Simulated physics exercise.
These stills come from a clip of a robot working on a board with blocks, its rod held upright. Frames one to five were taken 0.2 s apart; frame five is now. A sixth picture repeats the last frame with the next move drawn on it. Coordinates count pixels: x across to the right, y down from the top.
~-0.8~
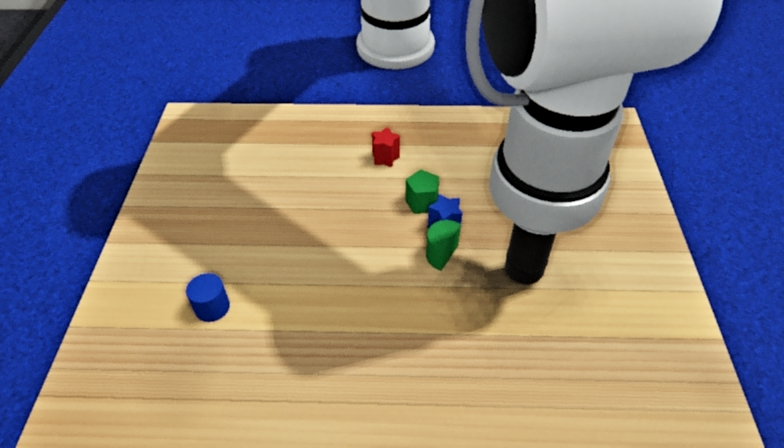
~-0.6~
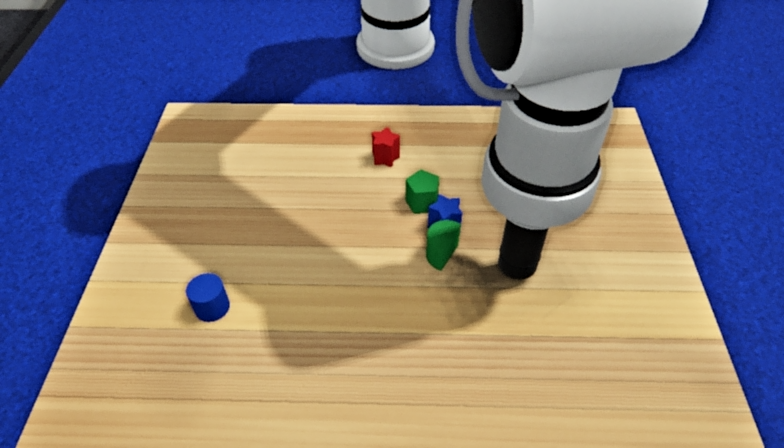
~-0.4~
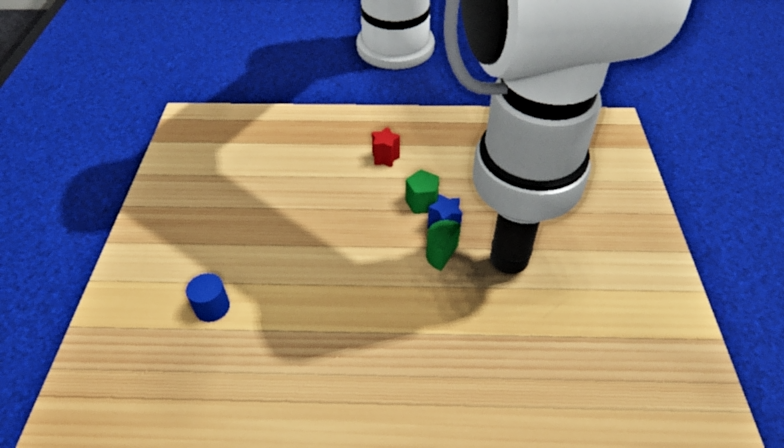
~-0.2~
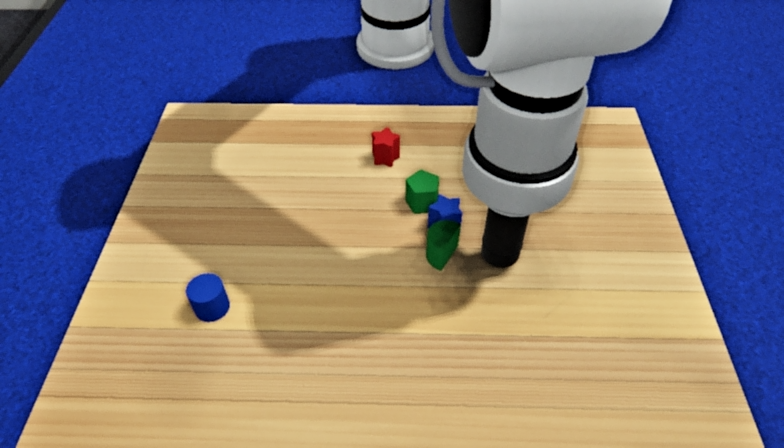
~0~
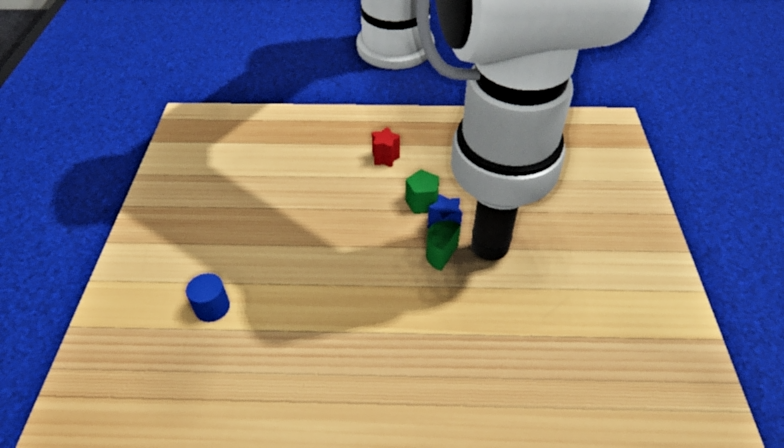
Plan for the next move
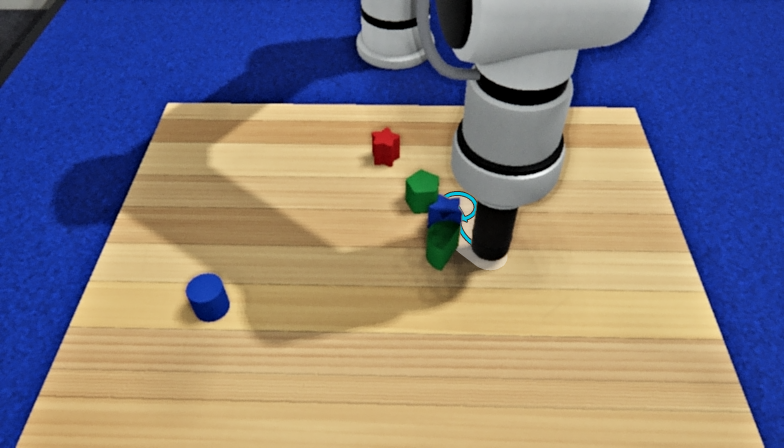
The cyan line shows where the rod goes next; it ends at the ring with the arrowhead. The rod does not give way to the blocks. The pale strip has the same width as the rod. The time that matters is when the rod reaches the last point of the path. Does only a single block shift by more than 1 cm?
No.
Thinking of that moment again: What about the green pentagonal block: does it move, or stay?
The green pentagonal block is moved.
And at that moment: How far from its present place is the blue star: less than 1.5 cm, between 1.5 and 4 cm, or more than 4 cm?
The answer here is from 1.5 to 4 cm.
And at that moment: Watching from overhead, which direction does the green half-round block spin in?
From above, the turn goes anticlockwise.
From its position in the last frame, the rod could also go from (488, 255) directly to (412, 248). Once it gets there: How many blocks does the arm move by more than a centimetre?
My answer is one.
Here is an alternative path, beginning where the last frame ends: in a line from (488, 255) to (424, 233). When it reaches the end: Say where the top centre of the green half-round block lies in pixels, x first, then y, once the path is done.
Its top centre lands on (415, 233).
The line goes from (488, 255) over (470, 241) and (459, 224) to (458, 206).
The first path, step by step. Halfway along, rod (463, 223); green pentagonal block (416, 175); green half-round block (437, 231), turned 30° anticlockwise; blue star (433, 196), turned 15° anticlockwise.
At the end, rod (459, 198); green pentagonal block (409, 173), turned 20° clockwise; green half-round block (437, 231), turned 30° anticlockwise; blue star (430, 190), turned 80° anticlockwise; red half-round block unmoved.
